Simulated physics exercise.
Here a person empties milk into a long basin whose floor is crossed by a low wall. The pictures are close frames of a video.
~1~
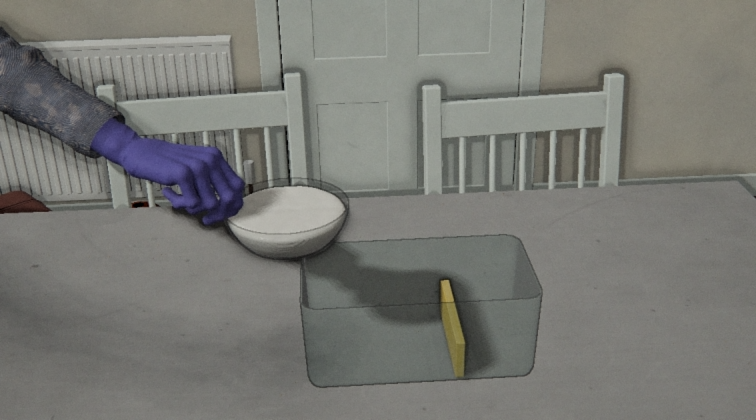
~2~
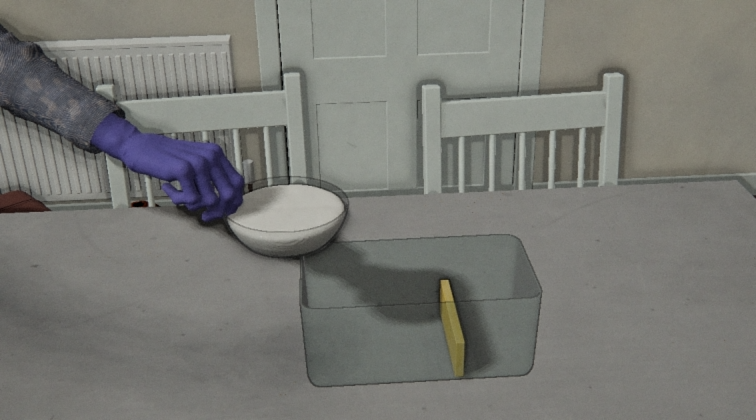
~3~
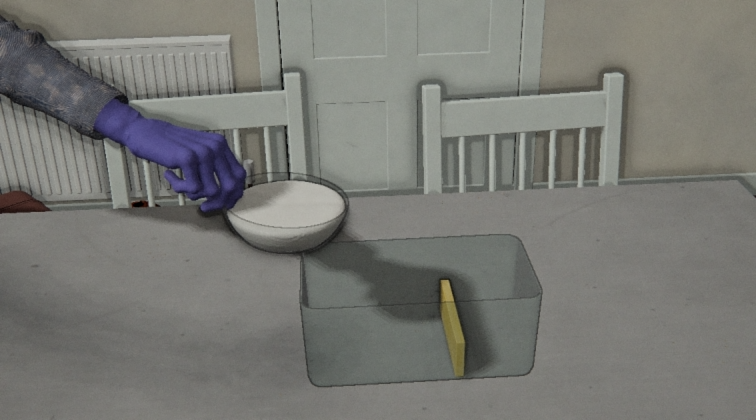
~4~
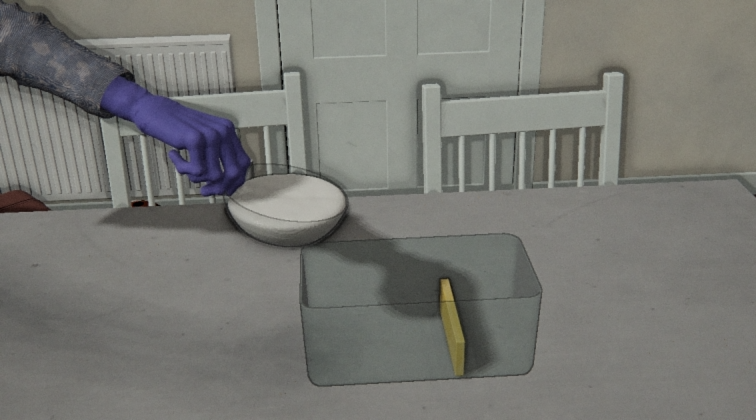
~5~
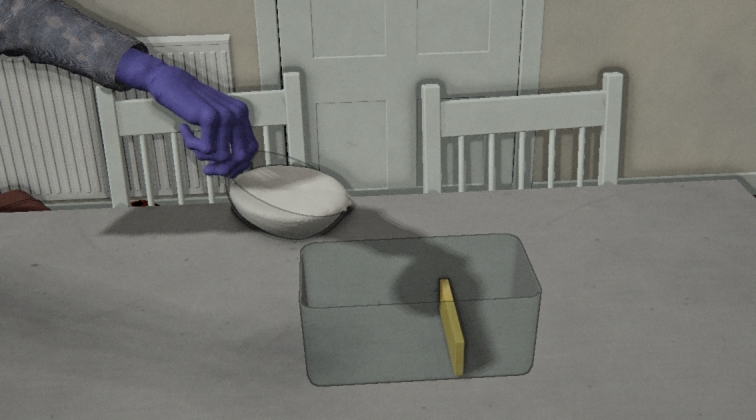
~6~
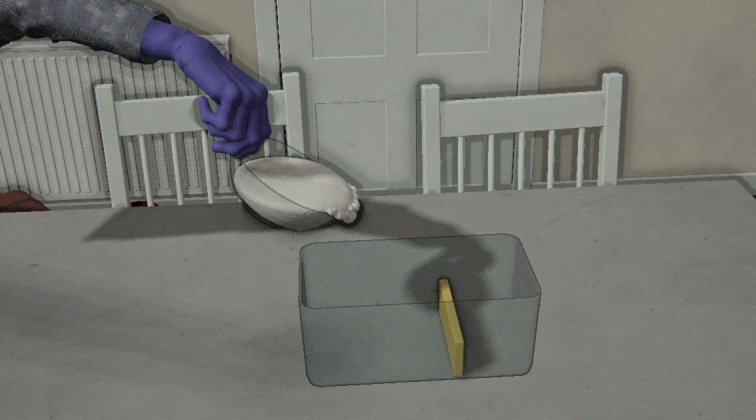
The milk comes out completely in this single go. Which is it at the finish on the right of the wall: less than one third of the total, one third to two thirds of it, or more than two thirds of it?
At the finish the right of the wall has less than one third of the total.
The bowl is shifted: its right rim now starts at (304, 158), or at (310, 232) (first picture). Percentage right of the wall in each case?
Estimate: 5 per cent, then 5 per cent.
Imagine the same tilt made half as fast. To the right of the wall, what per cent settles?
Roughly 0 percent.
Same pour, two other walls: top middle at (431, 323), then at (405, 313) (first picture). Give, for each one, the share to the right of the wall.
Around 60 per cent for the first, around 80 per cent for the second.
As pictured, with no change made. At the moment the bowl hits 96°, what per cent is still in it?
About 10 per cent.
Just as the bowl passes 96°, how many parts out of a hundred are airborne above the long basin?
Airborne share: Approx. 60 %.
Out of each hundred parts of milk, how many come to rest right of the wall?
It works out to around 15 percent.
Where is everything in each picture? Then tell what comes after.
It leans 0°; its right rim is at (348, 203); the milk meets the walls at (228, 212) and (346, 207); the long basin's rim runs from (302, 277) to (530, 265); the wall's top is at (452, 311), in the first picture.
It leans 1°; its right rim is at (348, 203); the milk meets the walls at (227, 210) and (345, 205), in the second picture.
It leans 6°; its right rim is at (348, 203); the milk meets the walls at (227, 205) and (345, 202), in the third picture.
It leans 13°; its right rim is at (347, 202); the milk meets the walls at (228, 196) and (346, 197), in the fourth picture.
It leans 22°; its right rim is at (347, 203); the milk meets the walls at (229, 184) and (345, 196); 4 per cent is over the edge, in the fifth picture.
It leans 33°; its right rim is at (346, 203); the milk meets the walls at (234, 172) and (334, 189); 9 per cent is over the edge, in the sixth picture.
A moment on, the bowl is tipped on its side and 8 per cent is still to pour, 33 is left of the wall and 0 right of it.
Next, the bowl is tipped right over and 0 per cent is still to pour, 82 is left of the wall and 16 right of it.
Then the bowl is tipped right over and 0 per cent is still to pour, 82 is left of the wall and 14 right of it.
Later the bowl is tipped right over and 0 per cent is still to pour, 82 is left of the wall and 14 right of it.
Finally, 82 per cent lies left of the wall, 14 right of it and 4 outside.
